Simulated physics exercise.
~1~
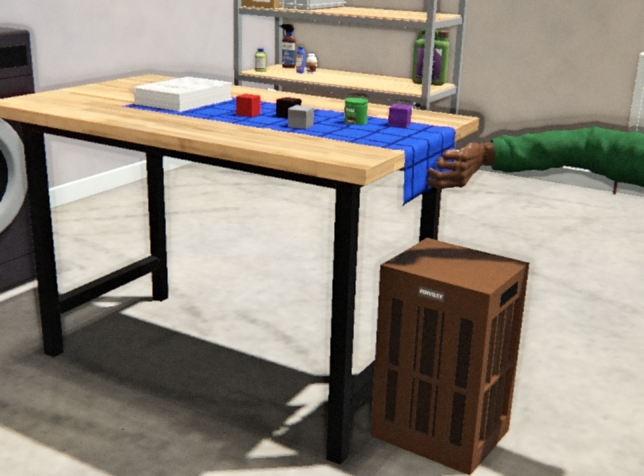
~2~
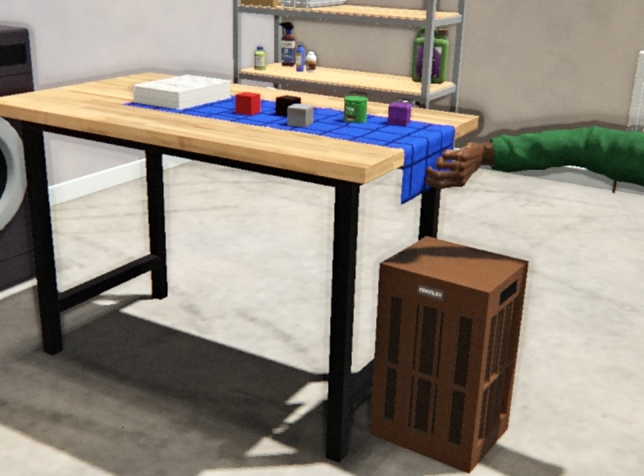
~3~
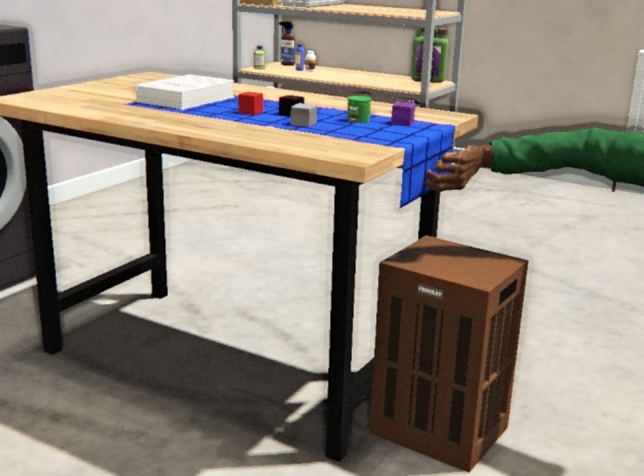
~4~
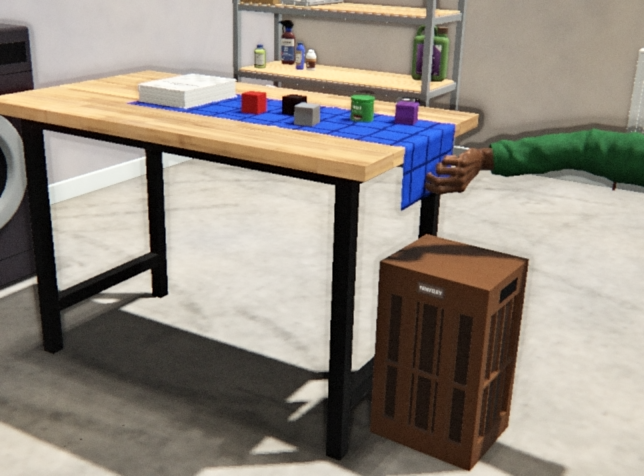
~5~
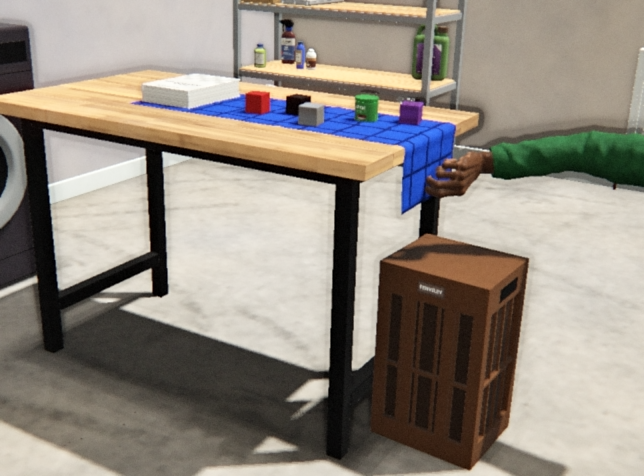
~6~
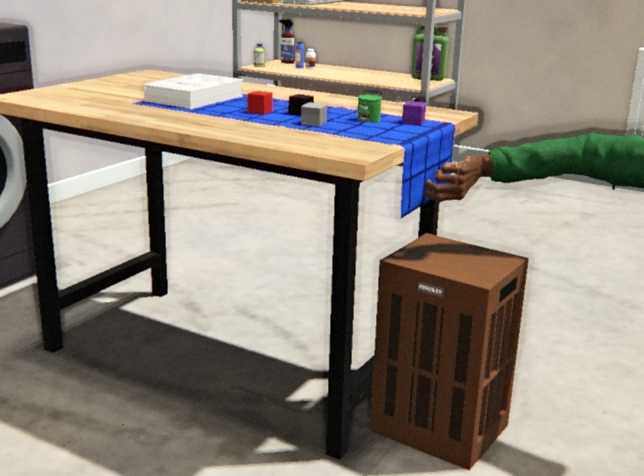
A blue table runner slides slowly to the right across a wooden table as a hand in a green sleeve pulls its hanging end downward. The red, black and grey cubes, green pot and purple cube shift slightly rightward with it, and by the end the cloth hangs a little lower above the brown crate.
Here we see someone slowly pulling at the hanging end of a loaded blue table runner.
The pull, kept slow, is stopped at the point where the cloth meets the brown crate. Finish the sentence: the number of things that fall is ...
The number of things that fall is one.
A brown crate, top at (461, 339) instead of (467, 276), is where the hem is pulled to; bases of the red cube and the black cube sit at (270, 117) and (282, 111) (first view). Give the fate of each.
Result: Red cube still there, black cube still there.
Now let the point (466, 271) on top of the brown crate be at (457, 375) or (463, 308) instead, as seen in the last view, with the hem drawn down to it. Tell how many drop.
If so, 4 and 2.
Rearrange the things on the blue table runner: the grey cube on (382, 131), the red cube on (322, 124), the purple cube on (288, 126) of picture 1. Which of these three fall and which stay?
The grey cube topples down; the red cube stays put; and the purple cube stays put.
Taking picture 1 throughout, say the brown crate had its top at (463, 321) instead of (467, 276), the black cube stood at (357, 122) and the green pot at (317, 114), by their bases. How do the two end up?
Outcome for the black cube: It is lost. Outcome for the green pot: It stays.
A little later, hem on the crate; purple cube gone.
When it is over, hem on the crate; purple cube gone. It carries off one.
